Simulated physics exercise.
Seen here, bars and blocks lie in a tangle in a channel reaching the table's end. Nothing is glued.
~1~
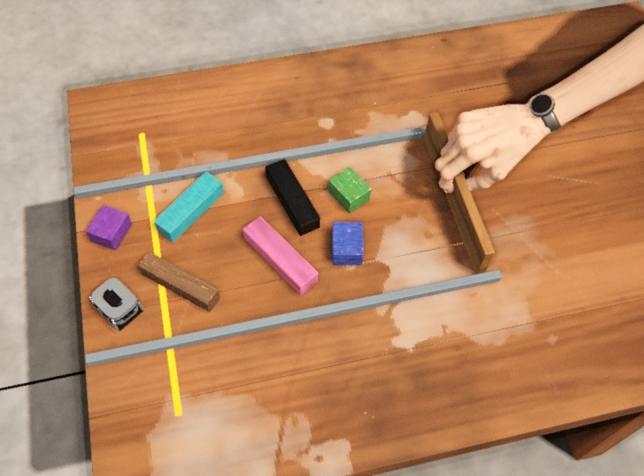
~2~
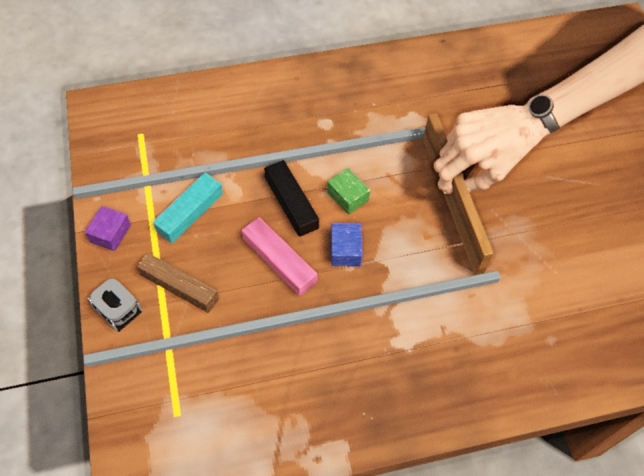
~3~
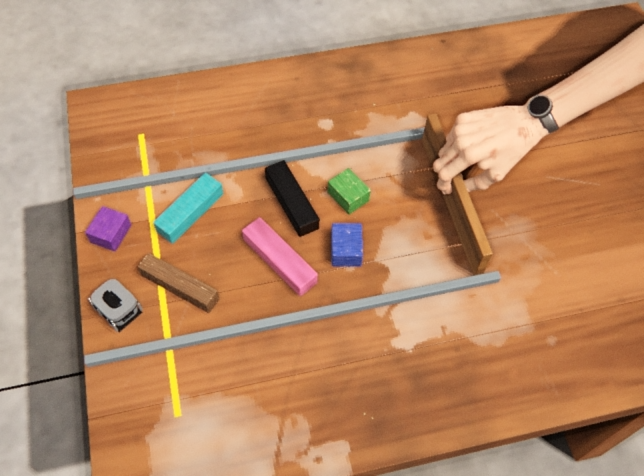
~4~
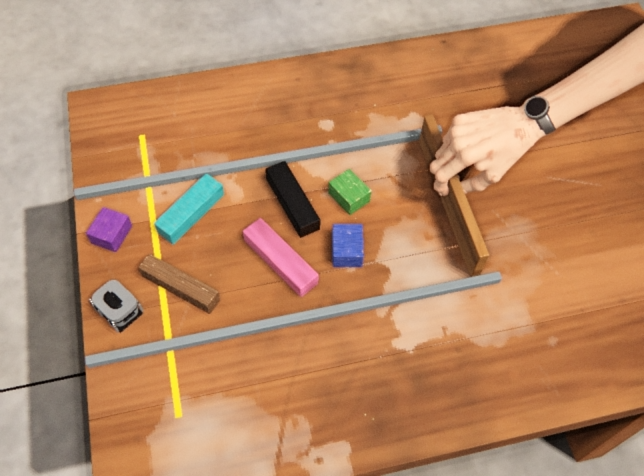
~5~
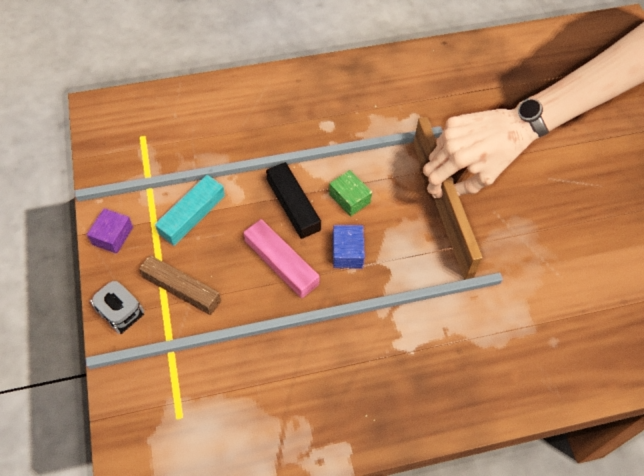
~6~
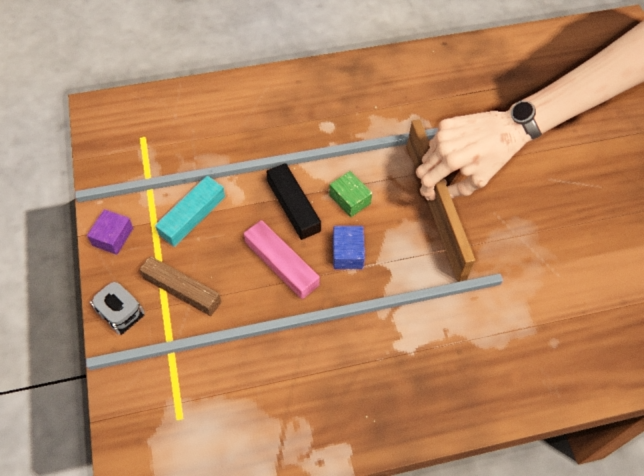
A hand slides a wooden board slightly left between rails toward the still, scattered blocks.
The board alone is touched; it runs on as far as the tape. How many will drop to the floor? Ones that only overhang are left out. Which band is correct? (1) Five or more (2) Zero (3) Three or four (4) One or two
One or two.
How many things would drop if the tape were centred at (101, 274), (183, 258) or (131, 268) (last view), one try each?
Taken one after another, the numbers are 6, 0 and 4.
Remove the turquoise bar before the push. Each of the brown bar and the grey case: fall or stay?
Final state: Brown bar in place, grey case off.
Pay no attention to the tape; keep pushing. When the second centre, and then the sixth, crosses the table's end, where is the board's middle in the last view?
At (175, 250) for the second, at (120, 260) for the sixth.
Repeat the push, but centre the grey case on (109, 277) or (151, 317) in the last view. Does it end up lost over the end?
First place: It goes off the edge; second place: It goes off the edge.
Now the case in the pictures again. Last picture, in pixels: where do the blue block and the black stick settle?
First (146, 289), then (114, 231).
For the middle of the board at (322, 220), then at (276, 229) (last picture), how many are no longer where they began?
Answer - first 4, then 5.
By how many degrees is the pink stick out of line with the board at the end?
It works out to near 25°.
Early on, none off yet; purple block at rest near (111, 232); grey case at rest near (118, 308); brown bar at rest near (180, 286).
A while later, none off yet; purple block at rest near (111, 232); grey case at rest near (118, 308); brown bar moving near (175, 289).
Finally, the number that fall off is one or two; lost, grey case and purple block.
